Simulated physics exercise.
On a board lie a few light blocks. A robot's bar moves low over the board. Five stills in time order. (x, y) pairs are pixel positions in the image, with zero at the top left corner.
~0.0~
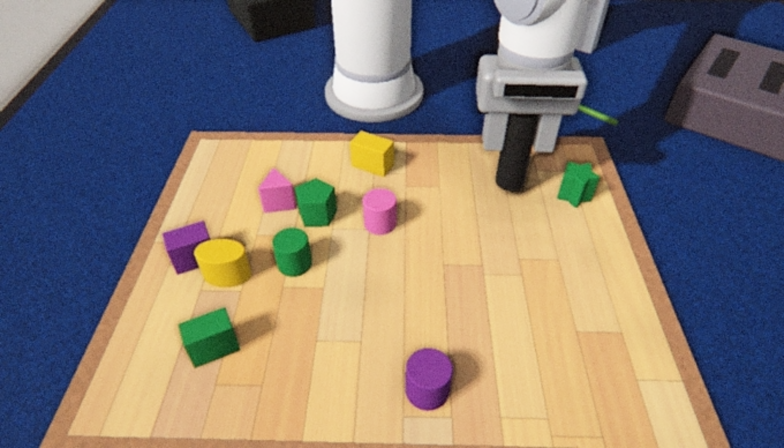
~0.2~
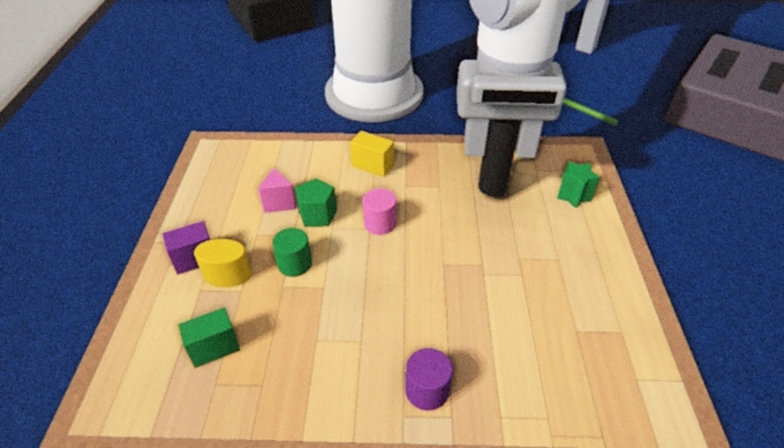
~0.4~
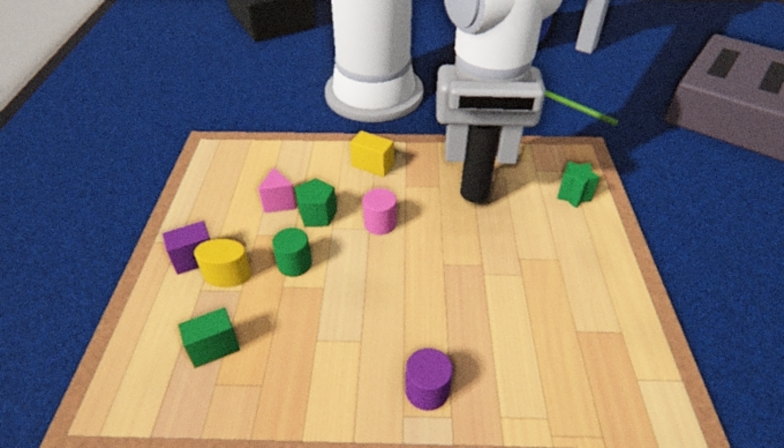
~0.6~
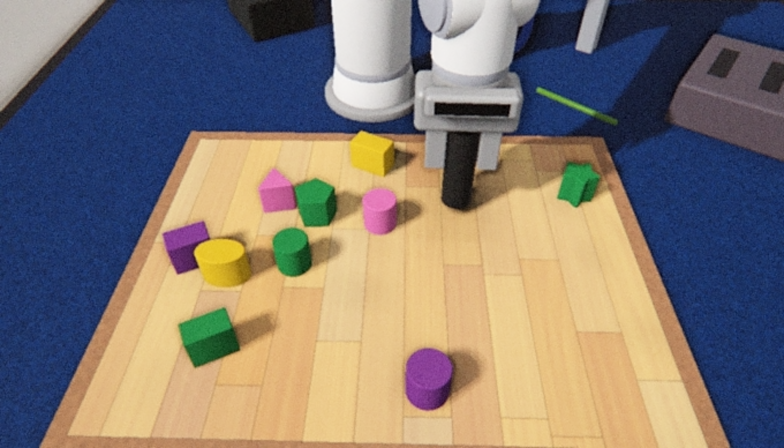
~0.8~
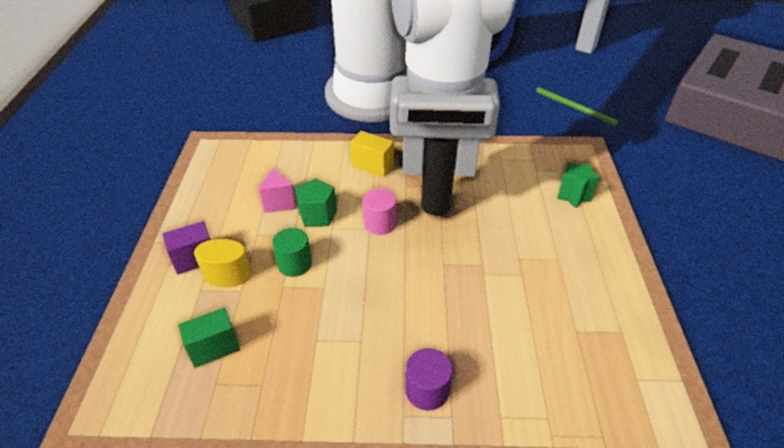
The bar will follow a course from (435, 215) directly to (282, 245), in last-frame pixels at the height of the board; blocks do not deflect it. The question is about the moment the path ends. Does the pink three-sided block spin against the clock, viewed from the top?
I'd say yes.
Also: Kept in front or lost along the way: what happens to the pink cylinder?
Pushed along.
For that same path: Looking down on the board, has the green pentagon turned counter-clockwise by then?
In short: No.
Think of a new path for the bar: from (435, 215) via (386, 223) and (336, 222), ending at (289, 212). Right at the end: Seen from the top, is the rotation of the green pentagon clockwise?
Yes, I think so.
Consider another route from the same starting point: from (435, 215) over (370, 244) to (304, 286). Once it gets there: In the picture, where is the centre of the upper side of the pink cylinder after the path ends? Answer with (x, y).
Answer: (346, 202).
On the path given first. One third of the way, bar (386, 216); pink cylinder (352, 202).
Two thirds of the way, bar (334, 227); pink three-sided block (271, 178), turned 20° anticlockwise; green pentagon (299, 188), turned 55° clockwise; pink cylinder (298, 212).
At the end, bar (280, 237); pink three-sided block (271, 178), turned 20° anticlockwise; green cylinder (277, 246); green pentagon (299, 188), turned 55° clockwise; pink cylinder (245, 215).
